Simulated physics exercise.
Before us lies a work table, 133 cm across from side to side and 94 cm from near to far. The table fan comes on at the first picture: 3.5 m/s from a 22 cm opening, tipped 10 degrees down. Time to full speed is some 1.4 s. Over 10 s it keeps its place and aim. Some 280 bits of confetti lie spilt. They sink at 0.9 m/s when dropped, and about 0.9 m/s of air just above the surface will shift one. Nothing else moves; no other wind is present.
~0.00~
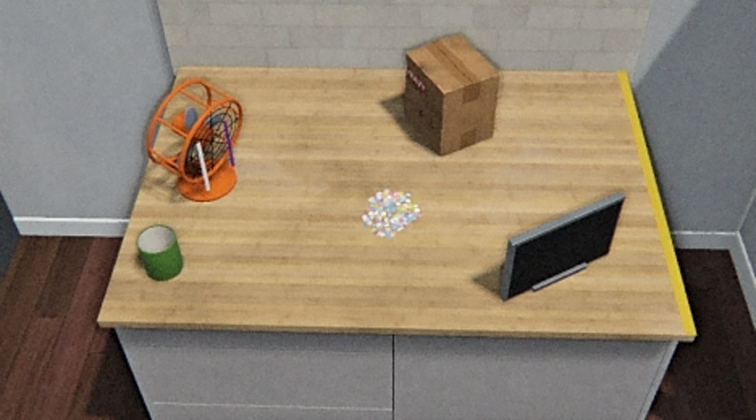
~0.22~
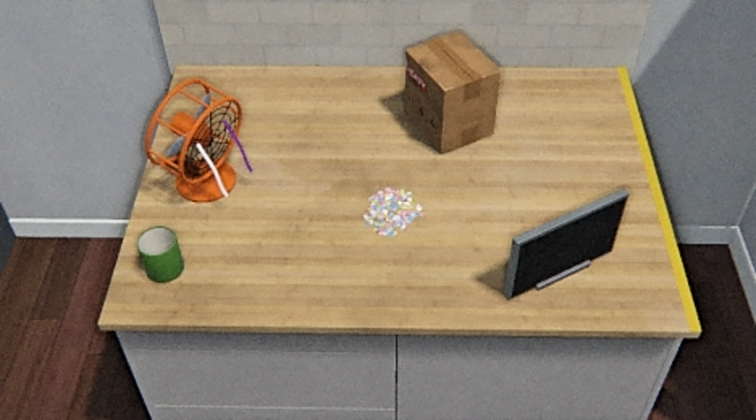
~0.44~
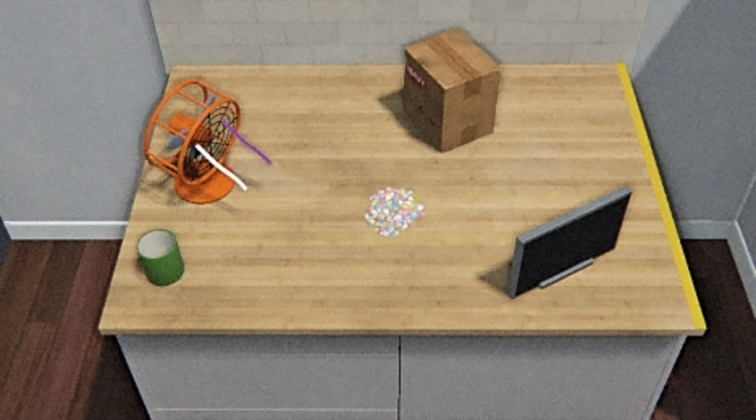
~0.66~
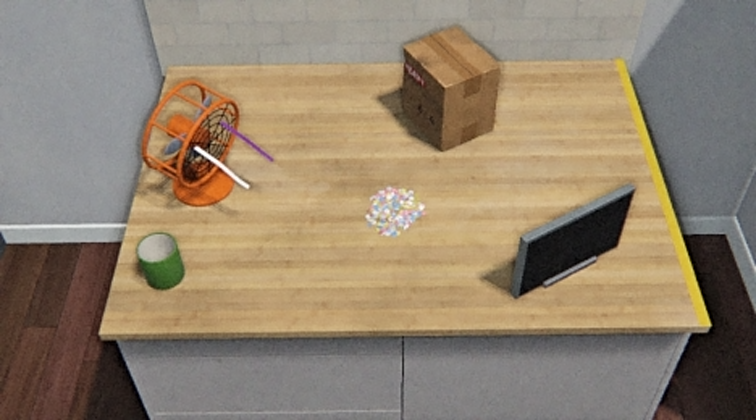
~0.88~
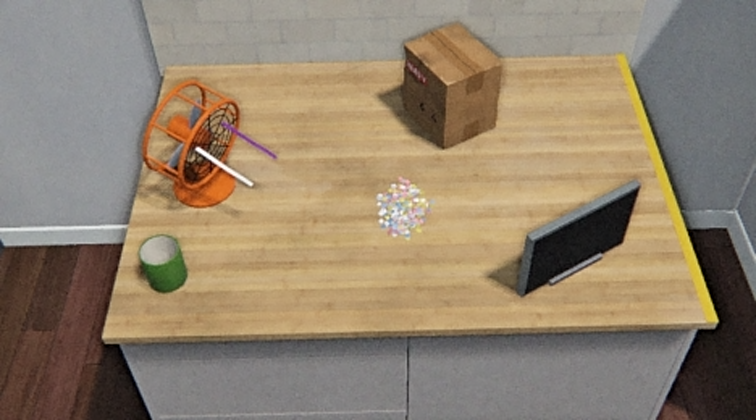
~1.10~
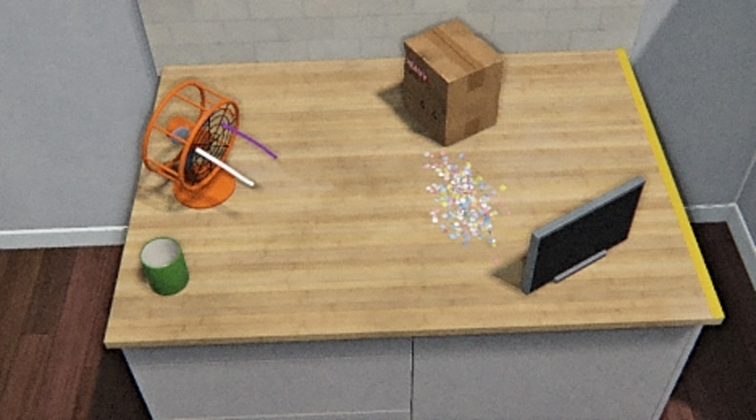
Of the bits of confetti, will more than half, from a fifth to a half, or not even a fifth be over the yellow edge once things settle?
The share tops half.
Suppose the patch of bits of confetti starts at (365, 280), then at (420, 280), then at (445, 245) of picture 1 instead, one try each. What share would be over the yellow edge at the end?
In turn about 0 %, 15 %, 100 %.
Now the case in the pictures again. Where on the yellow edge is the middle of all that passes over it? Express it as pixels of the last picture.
Median crossing, approx. (666, 162).
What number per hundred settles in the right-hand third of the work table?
I'd estimate around 4 per cent.
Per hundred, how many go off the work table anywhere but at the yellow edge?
Estimate: Near 0 %.
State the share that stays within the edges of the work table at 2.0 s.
Around 20 %.
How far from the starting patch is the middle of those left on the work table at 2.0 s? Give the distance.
The centre sits some 55 cm from where it began.
After 2.0 s the count stands so, 81 % are over the yellow edge; the middle of those still in play is near (620, 153).
After 3.2 s the count stands so, 90 % are over the yellow edge.
After 5.5 s the count stands so, 93 % are over the yellow edge.
After 10.0 s, at the end, 95 % are over the yellow edge.
